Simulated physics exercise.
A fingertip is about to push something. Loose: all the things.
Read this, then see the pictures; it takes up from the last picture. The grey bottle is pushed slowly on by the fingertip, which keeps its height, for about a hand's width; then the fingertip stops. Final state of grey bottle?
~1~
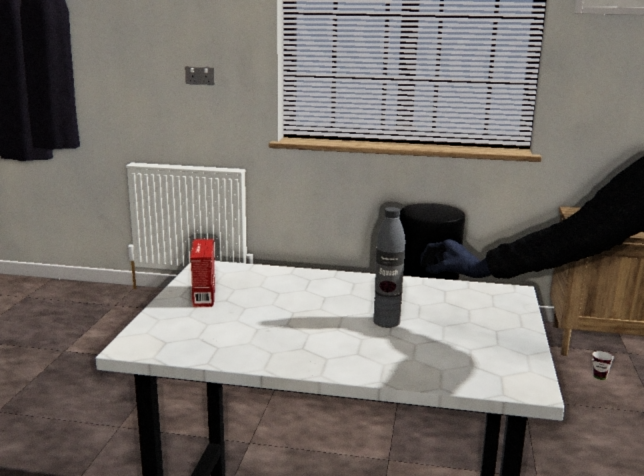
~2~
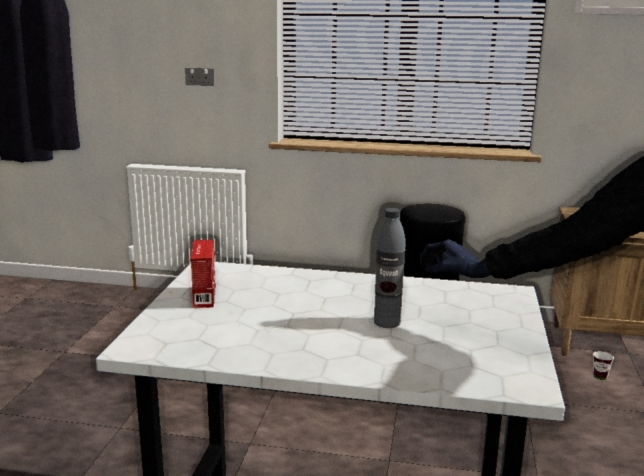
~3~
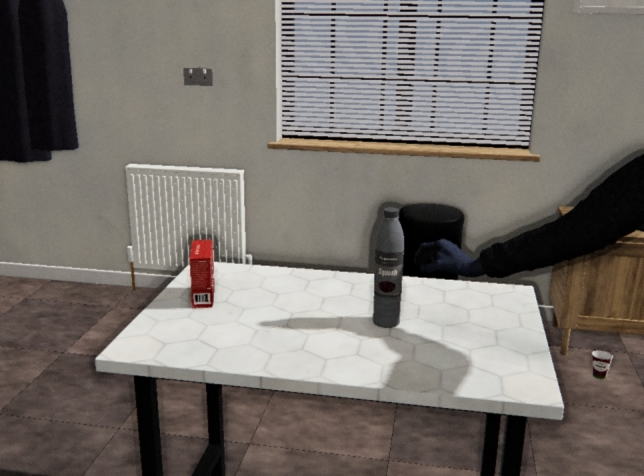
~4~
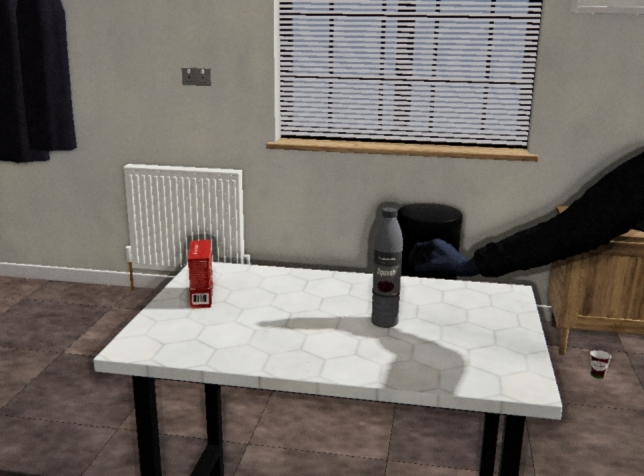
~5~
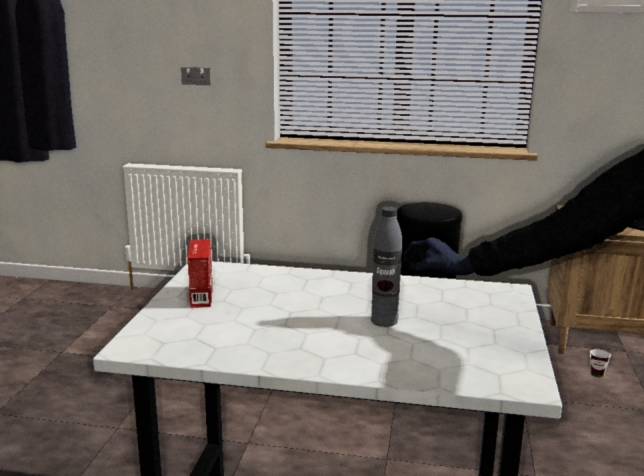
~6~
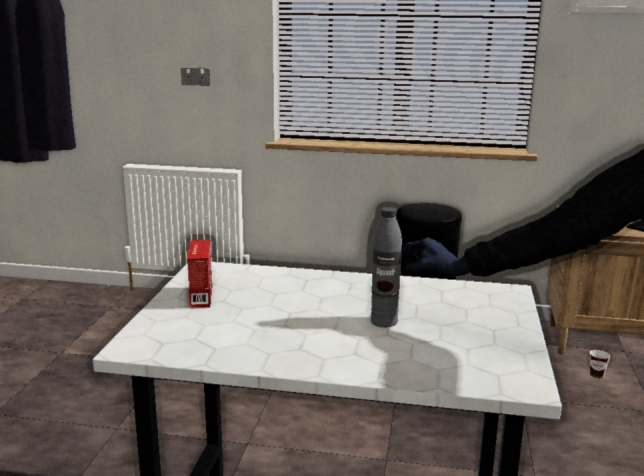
Over.
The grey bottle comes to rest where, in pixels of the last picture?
At about (309, 304).
Then, 0.50 s later than the last frame, grey bottle tilted by 14° near (372, 265).
Then, 0.90 s later than the last frame, grey bottle tilted by 42° near (343, 270).
Then, 1.00 s later than the last frame, grey bottle tilted by 69° near (321, 286).
Then, 1.10 s later than the last frame, grey bottle on its side near (309, 302).
When it is over, lying over on the table, grey bottle. End places, in pixels of the last picture, grey bottle near (309, 303).
